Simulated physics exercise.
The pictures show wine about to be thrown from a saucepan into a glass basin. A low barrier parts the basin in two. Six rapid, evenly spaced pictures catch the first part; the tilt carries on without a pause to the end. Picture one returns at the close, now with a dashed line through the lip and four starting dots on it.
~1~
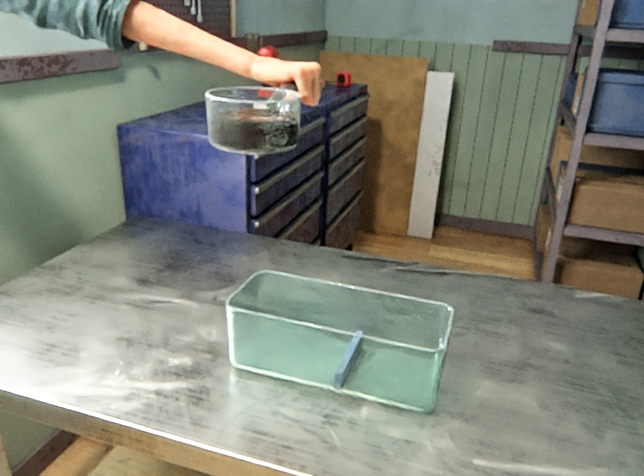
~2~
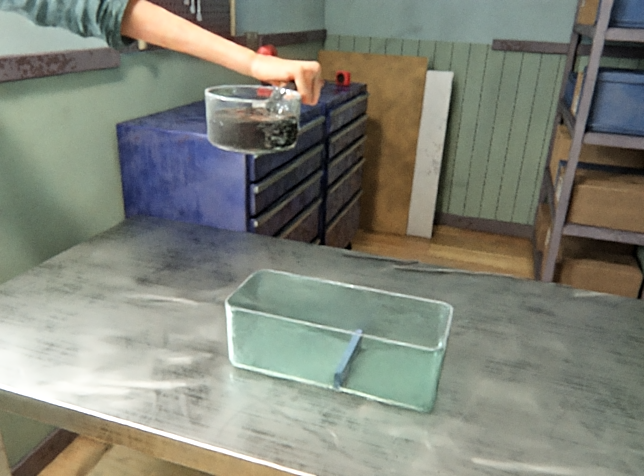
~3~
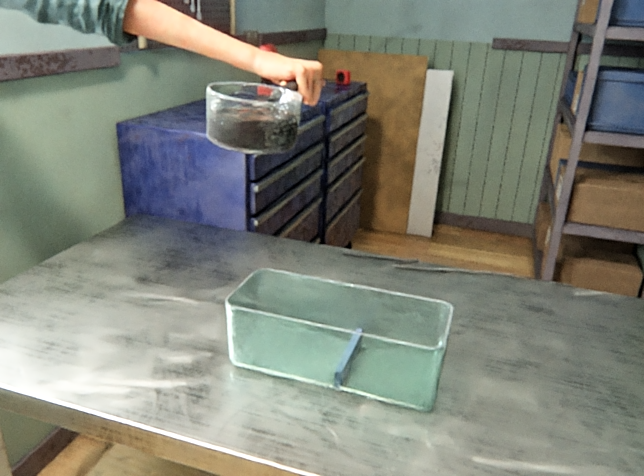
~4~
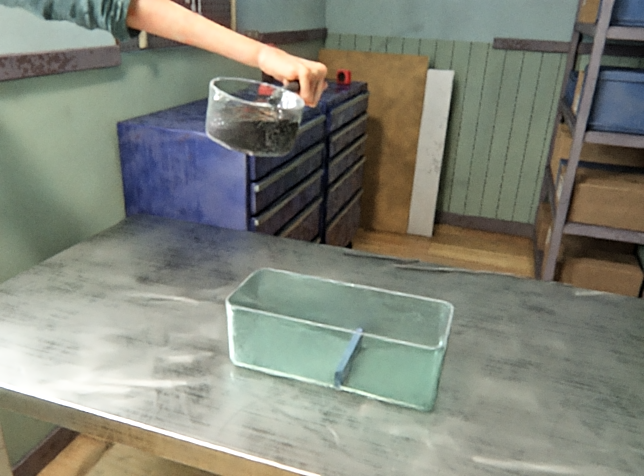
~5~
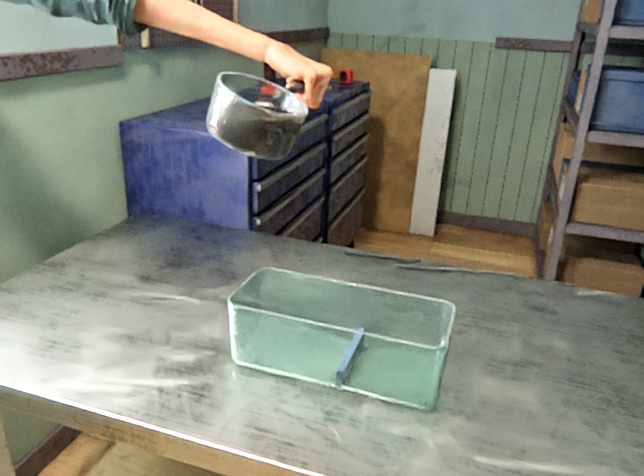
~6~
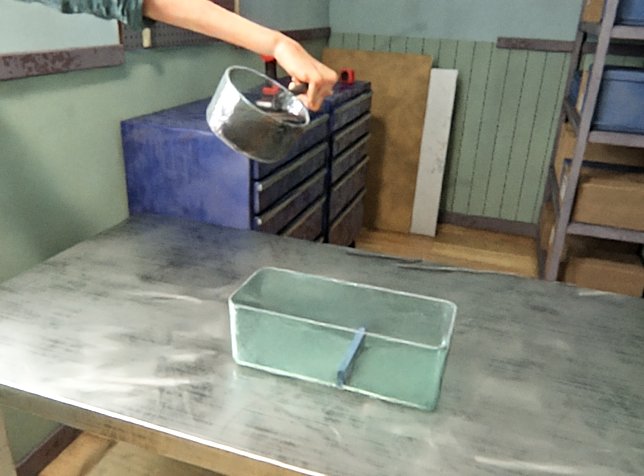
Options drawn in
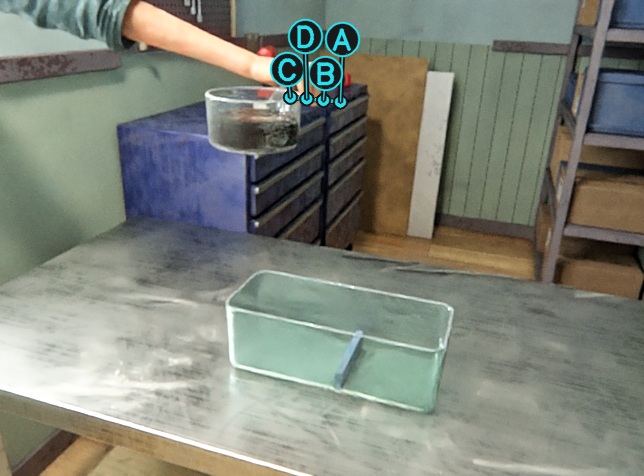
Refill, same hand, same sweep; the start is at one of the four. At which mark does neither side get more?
D beats the others.
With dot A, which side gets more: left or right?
The right one.
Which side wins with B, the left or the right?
The right one.
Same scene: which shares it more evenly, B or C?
Here it is dot B.
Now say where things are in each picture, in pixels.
Upright, lip at (296, 97); basin from (231, 362) to (435, 411); top of the wall at (350, 350); nothing has left yet.
Upright, lip at (296, 98); nothing has left yet.
Tipped about 6°, lip at (297, 100); nothing has left yet.
Tipped about 12°, lip at (300, 106); nothing has left yet.
Tipped about 21°, lip at (303, 114); nothing has left yet.
Tipped about 32°, lip at (305, 123); nothing has left yet.
On the marked copy, A at (340, 102); B at (323, 100); C at (290, 97); D at (306, 98).
If A is chosen, about 18 % ends left of the wall and 78 % right of it; 4 % is lost outside.
If B is chosen, about 31 % ends left of the wall and 65 % right of it; 4 % is lost outside.
If C is chosen, about 76 % ends left of the wall and 20 % right of it; 4 % is lost outside.
If D is chosen, about 49 % ends left of the wall and 47 % right of it; 4 % is lost outside.
